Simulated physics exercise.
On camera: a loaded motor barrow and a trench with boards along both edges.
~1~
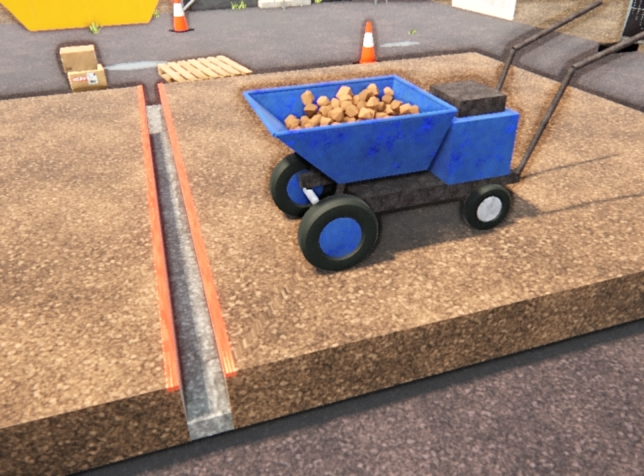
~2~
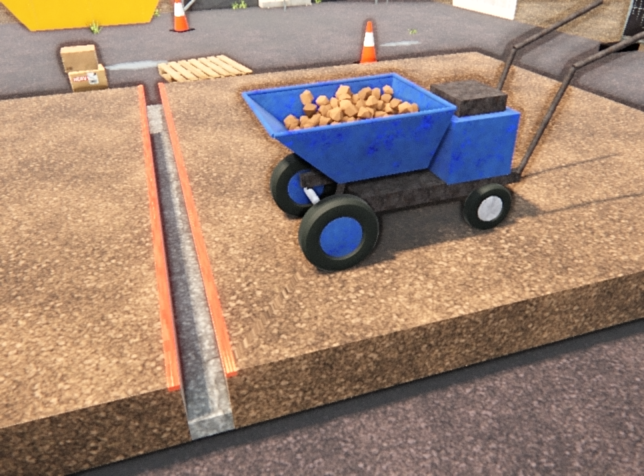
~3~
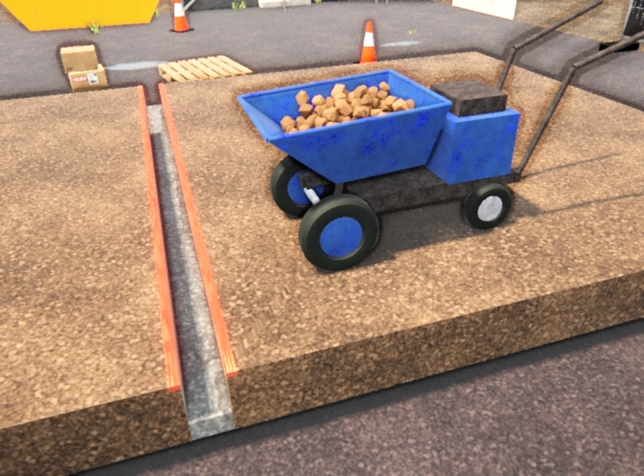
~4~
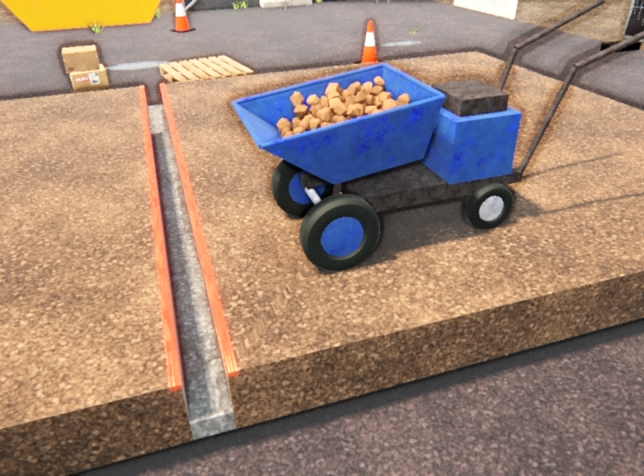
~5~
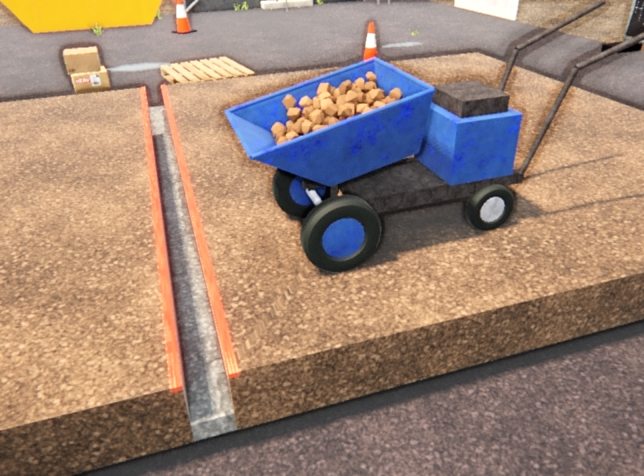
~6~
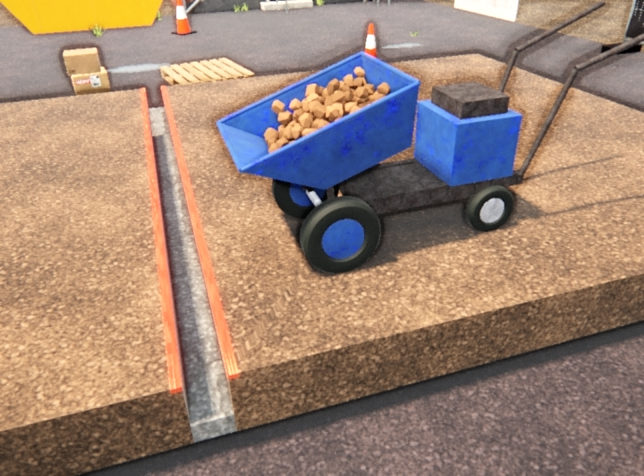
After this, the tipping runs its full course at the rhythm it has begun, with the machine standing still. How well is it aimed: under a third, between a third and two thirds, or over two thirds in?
Between the edges lies from one third to two thirds of the load.
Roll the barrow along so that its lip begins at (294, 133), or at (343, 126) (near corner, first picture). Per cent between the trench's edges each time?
Near 50 % and 20 %.
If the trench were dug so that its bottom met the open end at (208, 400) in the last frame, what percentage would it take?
It comes to 40 per cent or so.
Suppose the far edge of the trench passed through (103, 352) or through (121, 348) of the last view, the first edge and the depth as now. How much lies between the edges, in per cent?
In turn 90 and 90 in a hundred.
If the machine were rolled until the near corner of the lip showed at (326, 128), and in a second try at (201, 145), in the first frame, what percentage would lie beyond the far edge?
About 0 and 60 per cent.
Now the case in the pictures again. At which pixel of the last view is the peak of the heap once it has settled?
Close to (184, 251).
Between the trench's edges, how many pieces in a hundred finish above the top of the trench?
Close to 15 per cent.
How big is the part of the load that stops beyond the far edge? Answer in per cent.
Roughly 15 in a hundred.
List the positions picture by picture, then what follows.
Lip of the skip near (275, 135), level; top of the load near (362, 108), clay clods; first edge of the trench near (219, 324); far edge near (167, 336), the trench under half as wide as the skip, and about as deep as wide, in the first frame.
Lip of the skip near (274, 136), level; top of the load near (361, 107), in the second frame.
Lip of the skip near (268, 140), tipped barely; top of the load near (367, 109), in the third frame.
Lip of the skip near (261, 147), tipped a little; top of the load near (361, 106), in the fourth frame.
Lip of the skip near (252, 157), tipped a little; top of the load near (367, 105), in the fifth frame.
Lip of the skip near (242, 170), tipped clearly; top of the load near (356, 103); first edge of the trench near (221, 326); far edge near (170, 338), in the sixth frame.
Shortly afterwards, skip tipped steeply; the whole lot in the skip.
Next, skip tipped right over; near two thirds in the skip; only a few short of the trench; near a third in or heaped over the trench; a little beyond it.
Some moments later, skip tipped right over; near a quarter in the skip; only a few short of the trench; near half in or heaped over the trench; a little beyond it.
In the end, skip tipped right over; near a quarter in the skip; only a few short of the trench; near half in or heaped over the trench; a little beyond it.
